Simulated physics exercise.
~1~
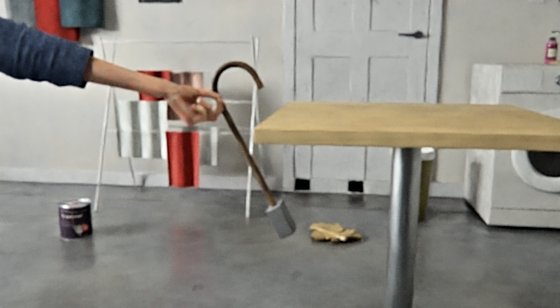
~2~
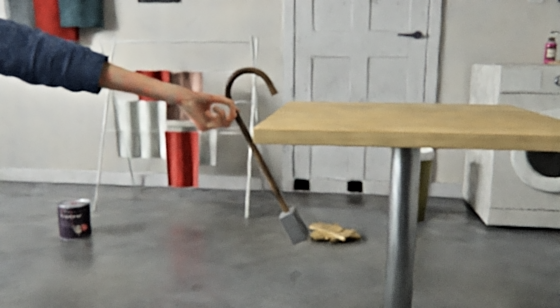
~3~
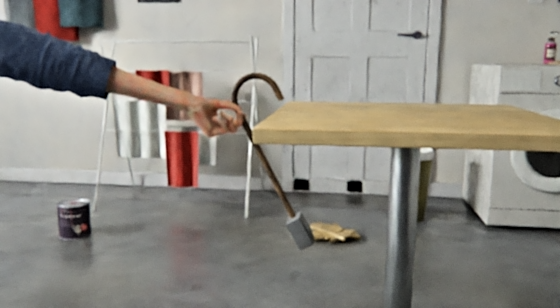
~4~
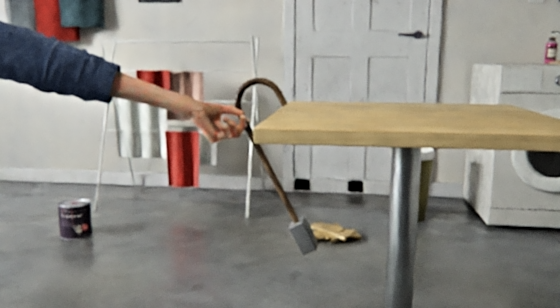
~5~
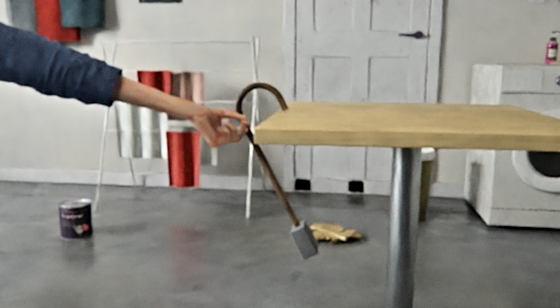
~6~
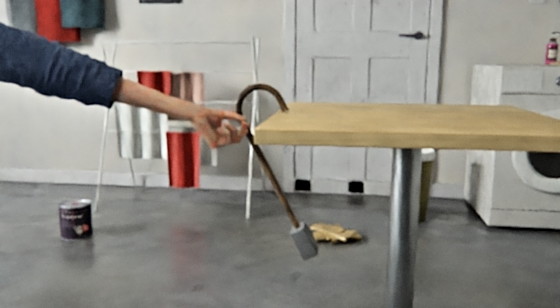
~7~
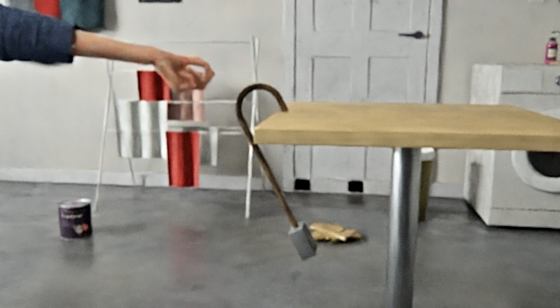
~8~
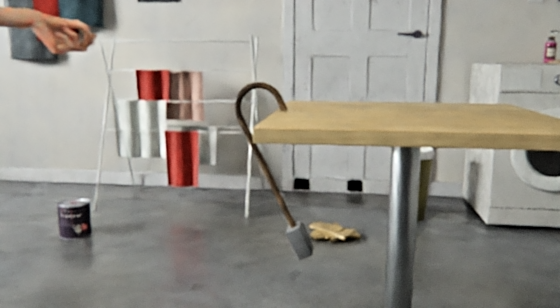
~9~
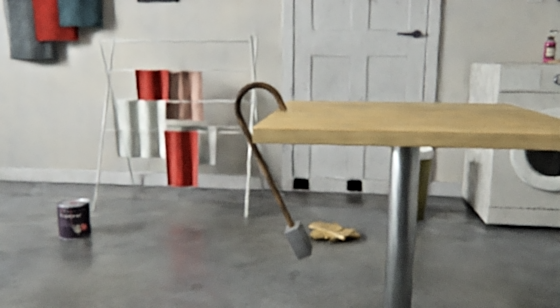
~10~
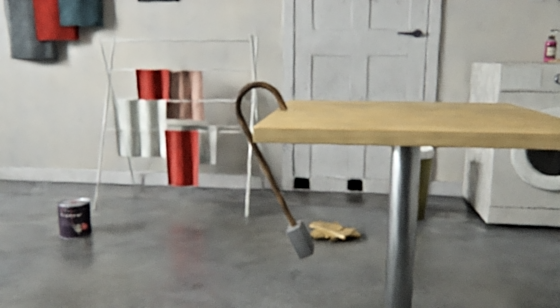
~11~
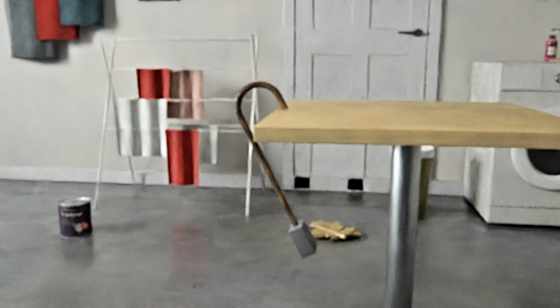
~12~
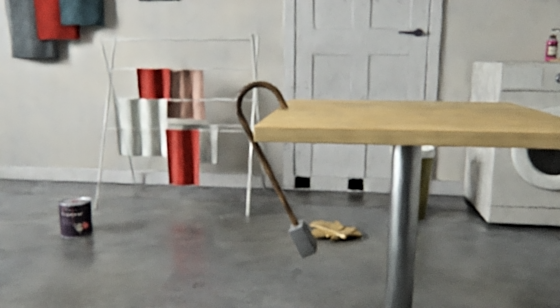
A grey brush with a curved brown handle was moved rightward by a hand until its hook rested on the edge of a wooden table. The hand let go and drew back to the left, and the brush stayed hanging there without dropping.
